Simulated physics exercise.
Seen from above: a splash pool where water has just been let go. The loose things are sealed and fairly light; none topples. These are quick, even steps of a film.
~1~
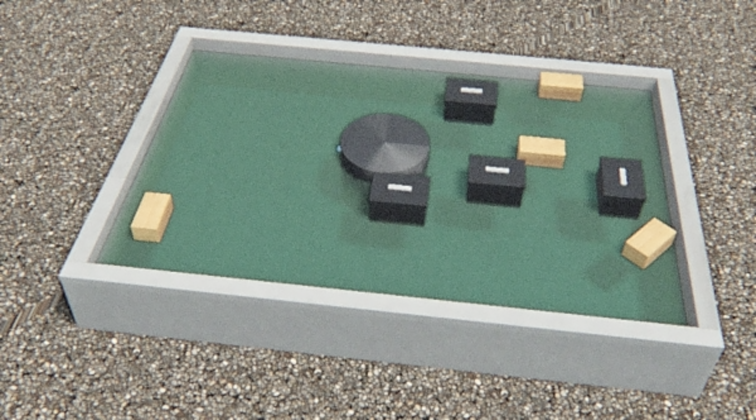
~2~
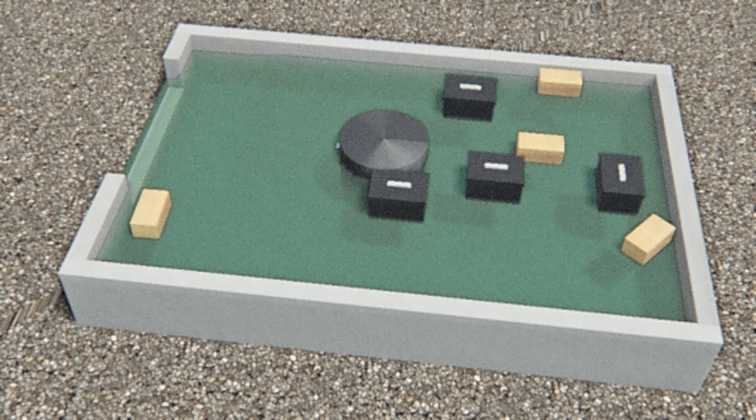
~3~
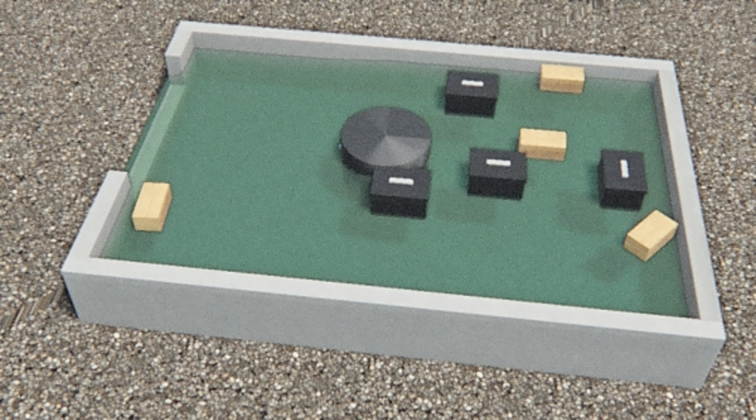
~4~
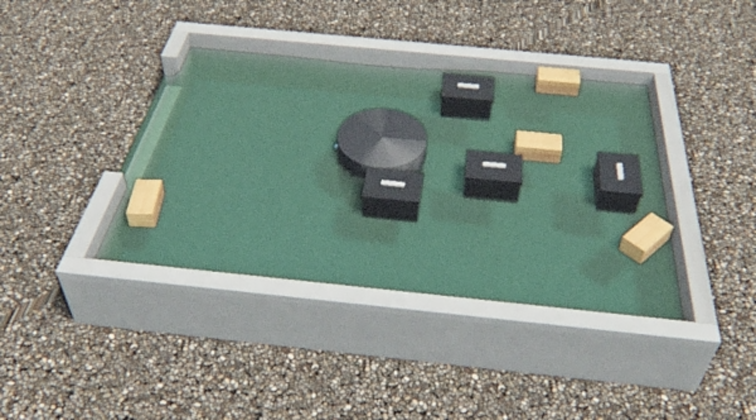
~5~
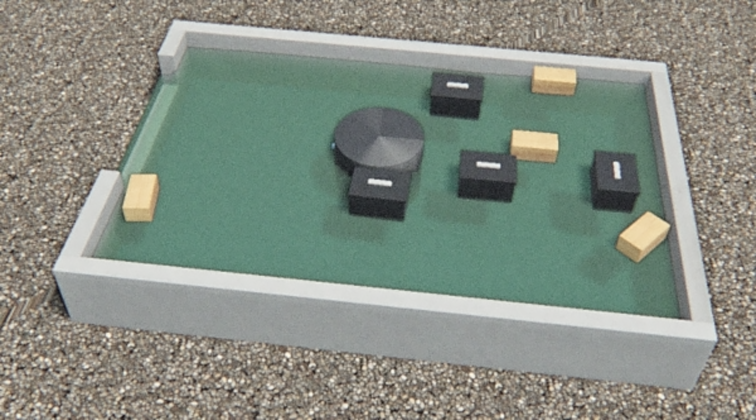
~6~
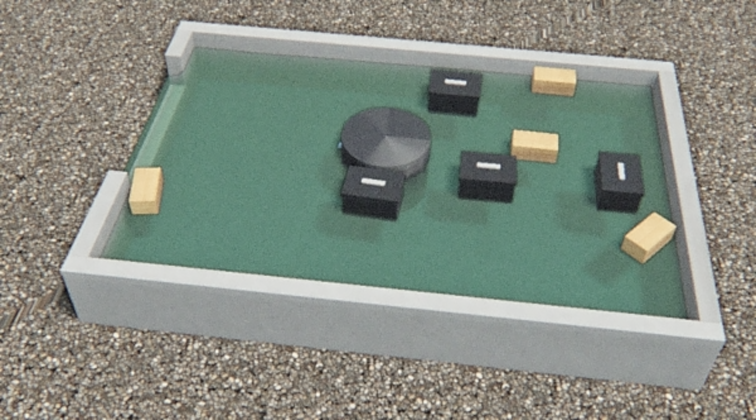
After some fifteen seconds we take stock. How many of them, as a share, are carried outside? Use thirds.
It is not even a third.
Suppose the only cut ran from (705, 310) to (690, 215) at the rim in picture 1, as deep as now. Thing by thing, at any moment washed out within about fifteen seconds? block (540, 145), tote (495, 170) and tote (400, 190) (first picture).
In that order: Out, through, stays.
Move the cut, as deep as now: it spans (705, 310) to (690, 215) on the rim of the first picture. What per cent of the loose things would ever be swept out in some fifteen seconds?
About 50 per cent.
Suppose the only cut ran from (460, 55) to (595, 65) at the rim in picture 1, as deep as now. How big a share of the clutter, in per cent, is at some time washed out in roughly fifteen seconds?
Near 40 in a hundred.
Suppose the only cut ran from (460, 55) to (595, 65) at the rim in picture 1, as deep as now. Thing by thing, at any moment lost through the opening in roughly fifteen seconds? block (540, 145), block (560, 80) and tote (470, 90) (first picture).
As listed: Gone, washed out, through.
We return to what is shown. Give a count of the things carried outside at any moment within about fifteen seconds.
The number is 1.
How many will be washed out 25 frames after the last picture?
The number is 1.
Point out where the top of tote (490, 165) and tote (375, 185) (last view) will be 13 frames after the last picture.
At about (456, 178) and (287, 159).
A moment on, 0 of 8 are out; 8 afloat.
Next, 1 of 8 are out; 7 afloat.
Later, 1 of 8 are out; 7 afloat.
In the end, 1 of 8 are out; 7 afloat.
